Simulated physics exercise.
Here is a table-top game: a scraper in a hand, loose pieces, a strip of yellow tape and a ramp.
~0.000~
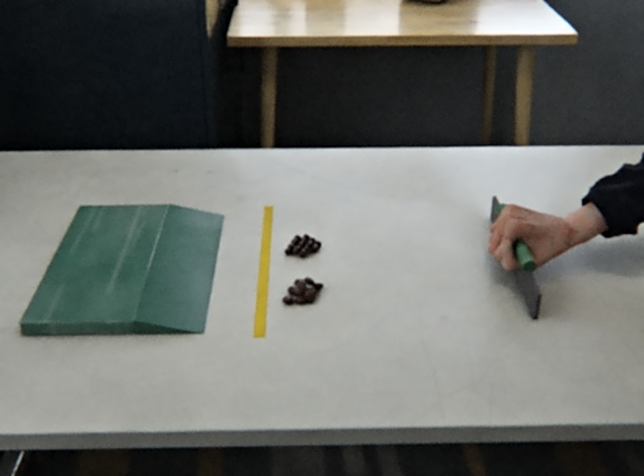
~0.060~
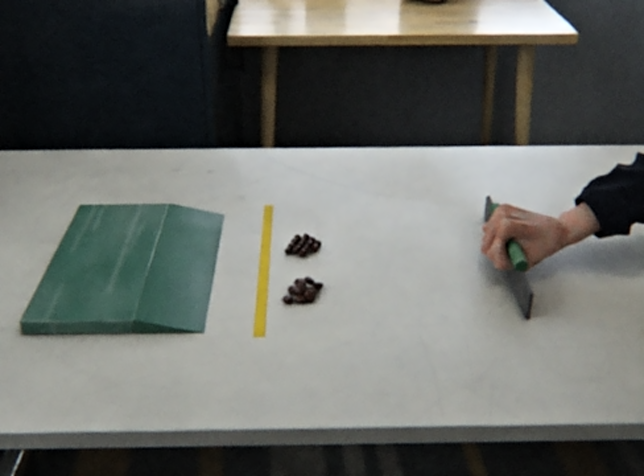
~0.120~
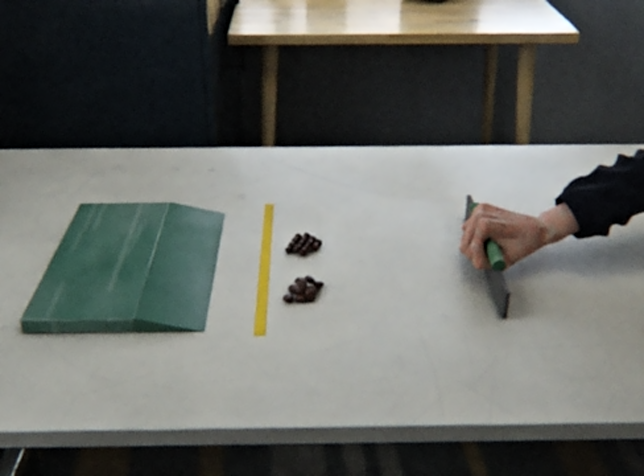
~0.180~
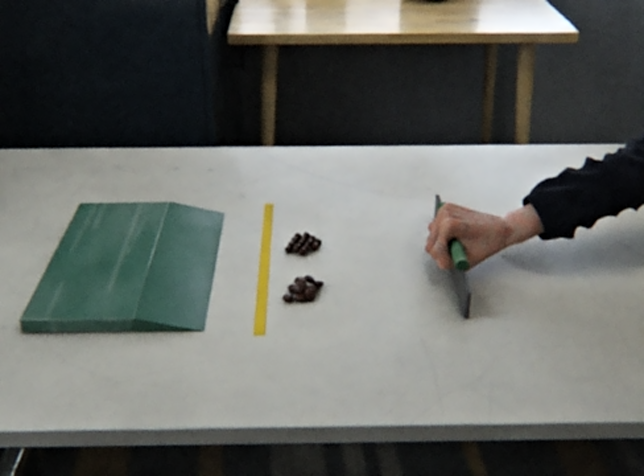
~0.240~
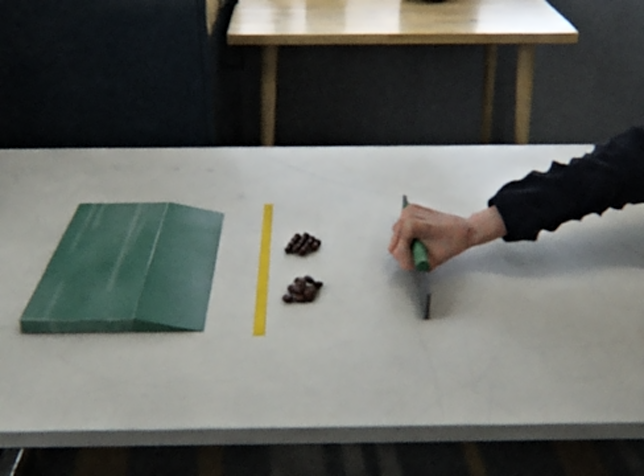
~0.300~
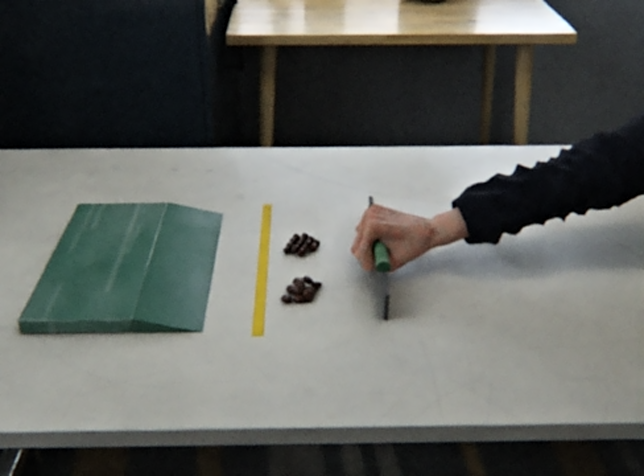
On a white table, a hand slides a scraper left toward two small dark piles.
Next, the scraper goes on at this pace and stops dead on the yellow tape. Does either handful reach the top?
Looking at the front handful, it stops under the top; the back handful climbs at least partly.
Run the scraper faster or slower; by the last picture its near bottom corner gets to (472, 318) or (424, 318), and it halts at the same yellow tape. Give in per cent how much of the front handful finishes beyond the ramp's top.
First 0 per cent, second 0 per cent.
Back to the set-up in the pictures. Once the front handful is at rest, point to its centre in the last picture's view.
It ends up centred around (201, 291) in the final picture.
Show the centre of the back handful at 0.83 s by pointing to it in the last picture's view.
Near (112, 247).
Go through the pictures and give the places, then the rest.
In the first picture, scraper near (534, 297), at rest; yellow tape near (268, 212); top of the ramp near (136, 311); front handful near (302, 286), a few flat chocolate drops; back handful near (300, 246), a few chocolate balls.
In the second picture, scraper near (526, 297); back handful near (300, 246).
In the third picture, scraper near (503, 296); front handful near (303, 284).
In the fourth picture, scraper near (465, 296); back handful near (300, 244).
In the fifth picture, scraper near (426, 297); front handful near (302, 284).
In the sixth picture, scraper near (385, 298); yellow tape near (267, 210); top of the ramp near (135, 310); front handful near (301, 284); back handful near (299, 245).
After 0.41 s, scraper still moving, near (309, 241); front handful the whole lot short of the ramp; back handful the whole lot short of the ramp.
After 0.55 s, scraper stopped at the yellow tape; front handful the whole lot short of the ramp; back handful near two thirds on the ramp, near a third short of the ramp.
After 0.83 s, scraper stopped at the yellow tape; front handful near two thirds on the ramp, near a third short of the ramp; back handful the whole lot past the top.
In the end (1.7 s), scraper stopped at the yellow tape; front handful none at all past the top, near two thirds on the ramp, near a third short of the ramp; back handful the whole lot past the top.
